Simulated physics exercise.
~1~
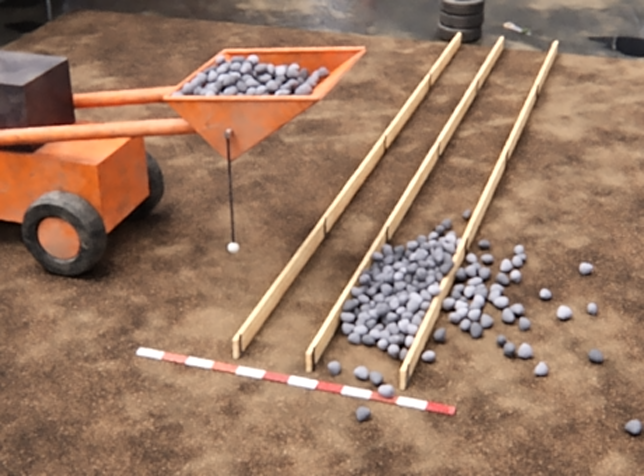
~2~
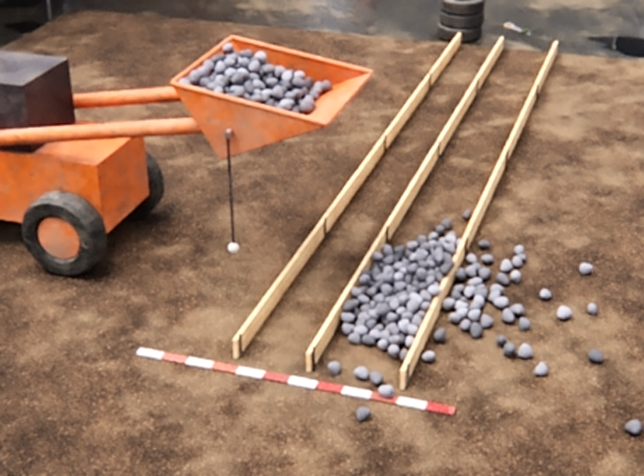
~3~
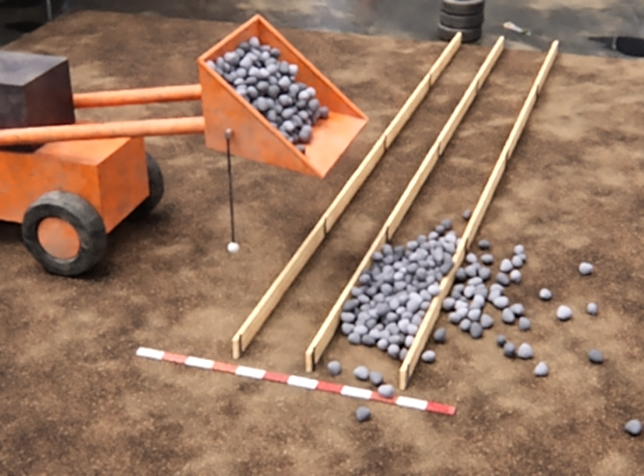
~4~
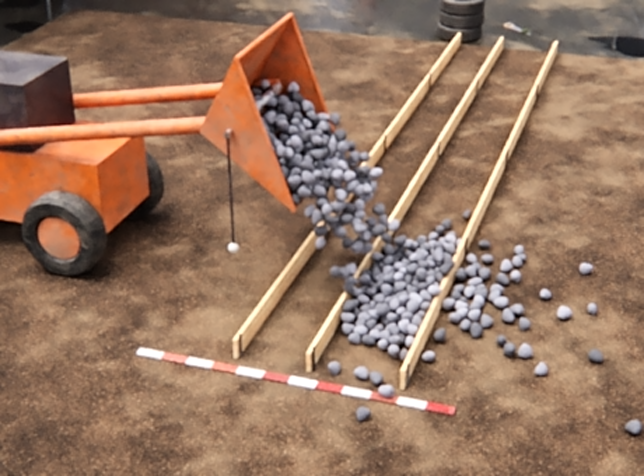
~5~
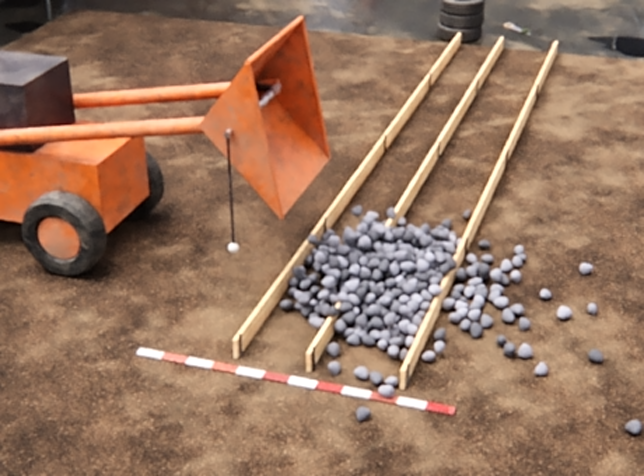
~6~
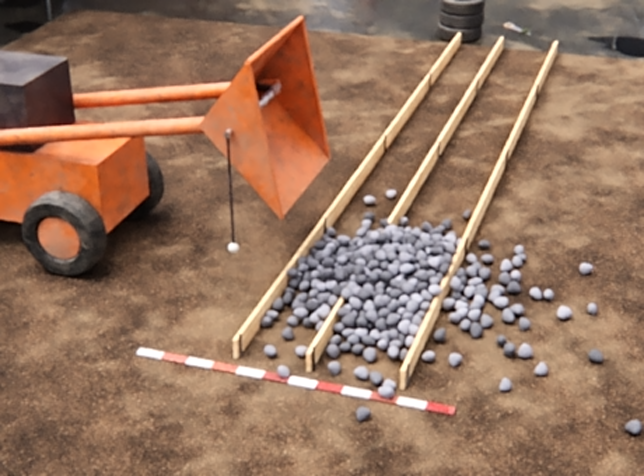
An orange loader with a dark block on top stands at the left of a brown dirt floor, seen from above at an angle, its bucket heaped with grey rounded stones. Three long wooden boards run away to the right, with an earlier pile lying between and beyond them, and a red and white striped staff lies in front. The bucket tips steadily toward the right, and its stones slide to the lip, then pour over the nearest board. They spread across both bays, burying part of the middle board, while a few roll clear. The emptied bucket stays tipped as the stones settle.
